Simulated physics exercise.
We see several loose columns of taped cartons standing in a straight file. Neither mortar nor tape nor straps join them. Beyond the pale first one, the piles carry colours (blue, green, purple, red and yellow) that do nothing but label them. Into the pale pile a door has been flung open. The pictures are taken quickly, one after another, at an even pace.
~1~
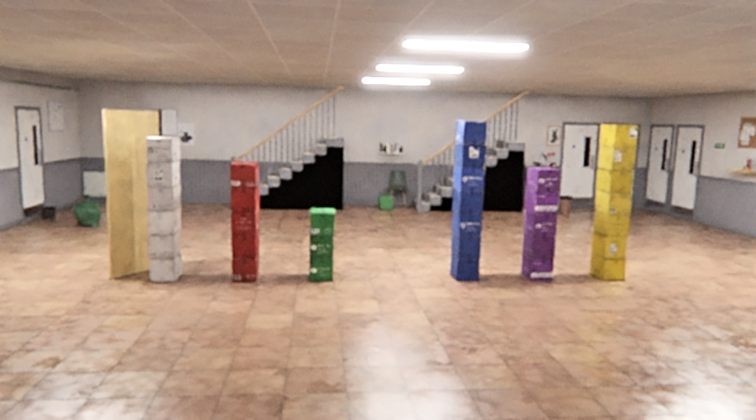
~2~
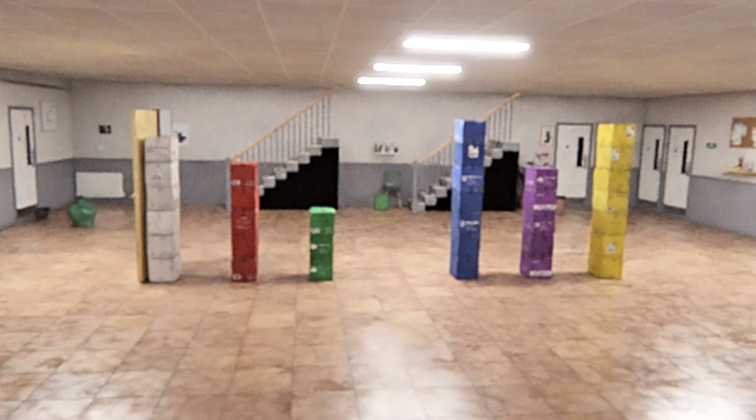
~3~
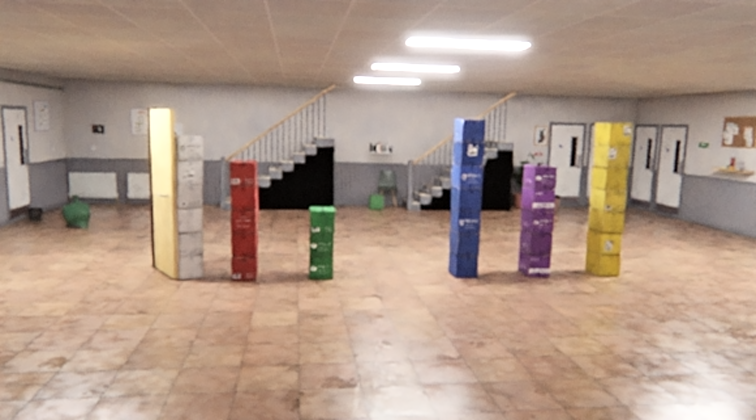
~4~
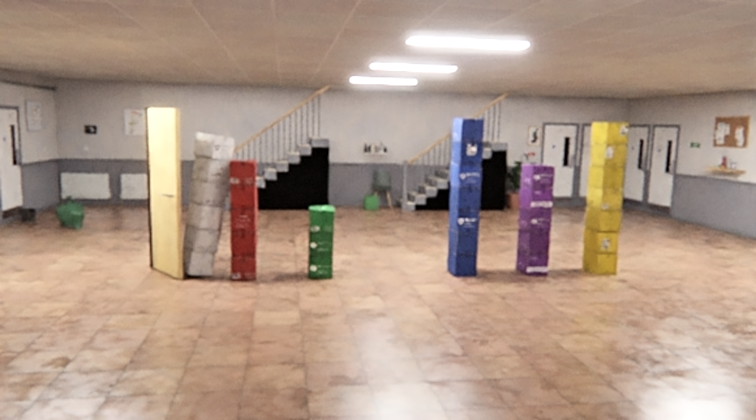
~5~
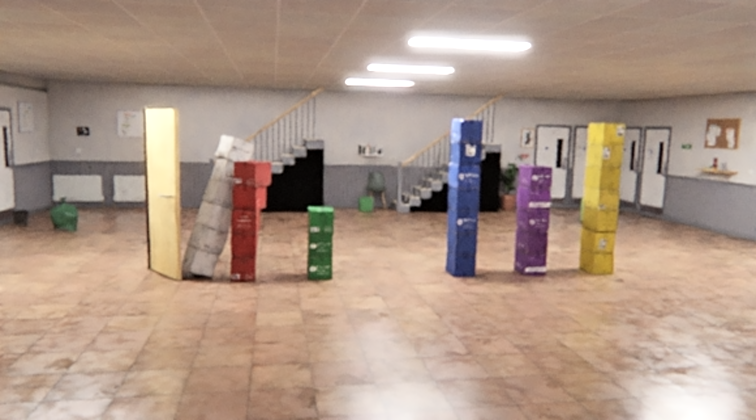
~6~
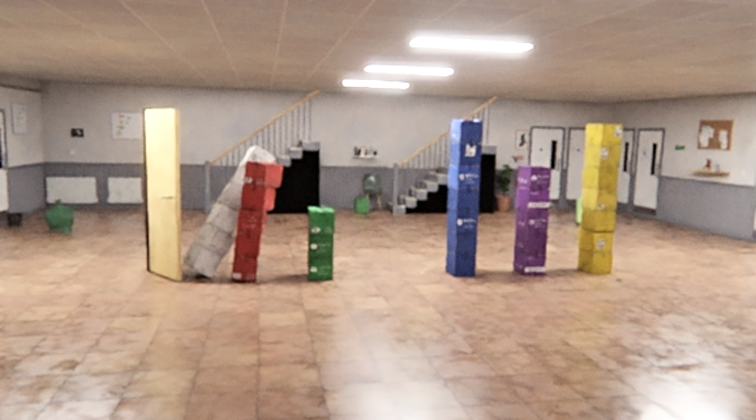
Door swinging into a pale stack of cartons, the pale stack leaning right against the red one, whose upper cartons shift and tilt.
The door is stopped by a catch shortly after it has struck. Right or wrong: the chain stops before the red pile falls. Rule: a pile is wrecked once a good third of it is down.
Wrong.
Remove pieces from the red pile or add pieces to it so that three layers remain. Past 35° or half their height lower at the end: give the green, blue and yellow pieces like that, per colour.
The numbers come out as green 0, blue 0 and yellow 0.
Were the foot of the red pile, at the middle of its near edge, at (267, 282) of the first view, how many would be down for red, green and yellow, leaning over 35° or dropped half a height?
Colour by colour, I'd say red 0, green 0 and yellow 0.
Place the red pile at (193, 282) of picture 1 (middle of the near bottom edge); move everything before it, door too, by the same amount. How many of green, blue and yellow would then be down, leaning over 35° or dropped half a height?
Per colour the numbers are green 1, blue 0 and yellow 0.
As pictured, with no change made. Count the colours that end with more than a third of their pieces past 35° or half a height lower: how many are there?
2.
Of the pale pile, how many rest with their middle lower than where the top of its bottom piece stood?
6.
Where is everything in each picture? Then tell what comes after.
In the first picture (we follow the side turned to the camera; the camera moves round a little), door edge (106, 145) swinging in; top red carton (243, 176); top green carton (323, 225); no other piece has moved.
The second picture shows door edge (135, 145) swinging in; top red carton (243, 176).
The third picture shows door edge (173, 145) past square; top red carton (243, 174).
The fourth picture shows door edge (177, 144) past square, top of the pale pile leaning a little; top red carton (242, 174); no other piece has moved.
The fifth picture shows door edge (176, 145) past square, top of the pale pile leaning clearly; top red carton (244, 174) displaced half its height; 3 stirred so far.
The sixth picture shows door edge (177, 145) past square, top of the pale pile leaning well over; top red carton (255, 174) tipped a little; top yellow carton (612, 135); 5 stirred so far.
Soon, 6 of the pale pile down; none of the 5 red cartons down (0 of 27 in all colours); top red carton tipped clearly.
A while on, 6 of the pale pile down; 5 of the 5 red cartons down (5 of 27 in all colours); top red carton on its side; top green carton tipped a little.
Finally, 6 of the pale pile down; 5 of the 5 red cartons down (8 of 27 in all colours); top red carton upside down; top green carton on its side. Seen by the last camera, middles, top red carton near (436, 270), top green carton near (399, 264).
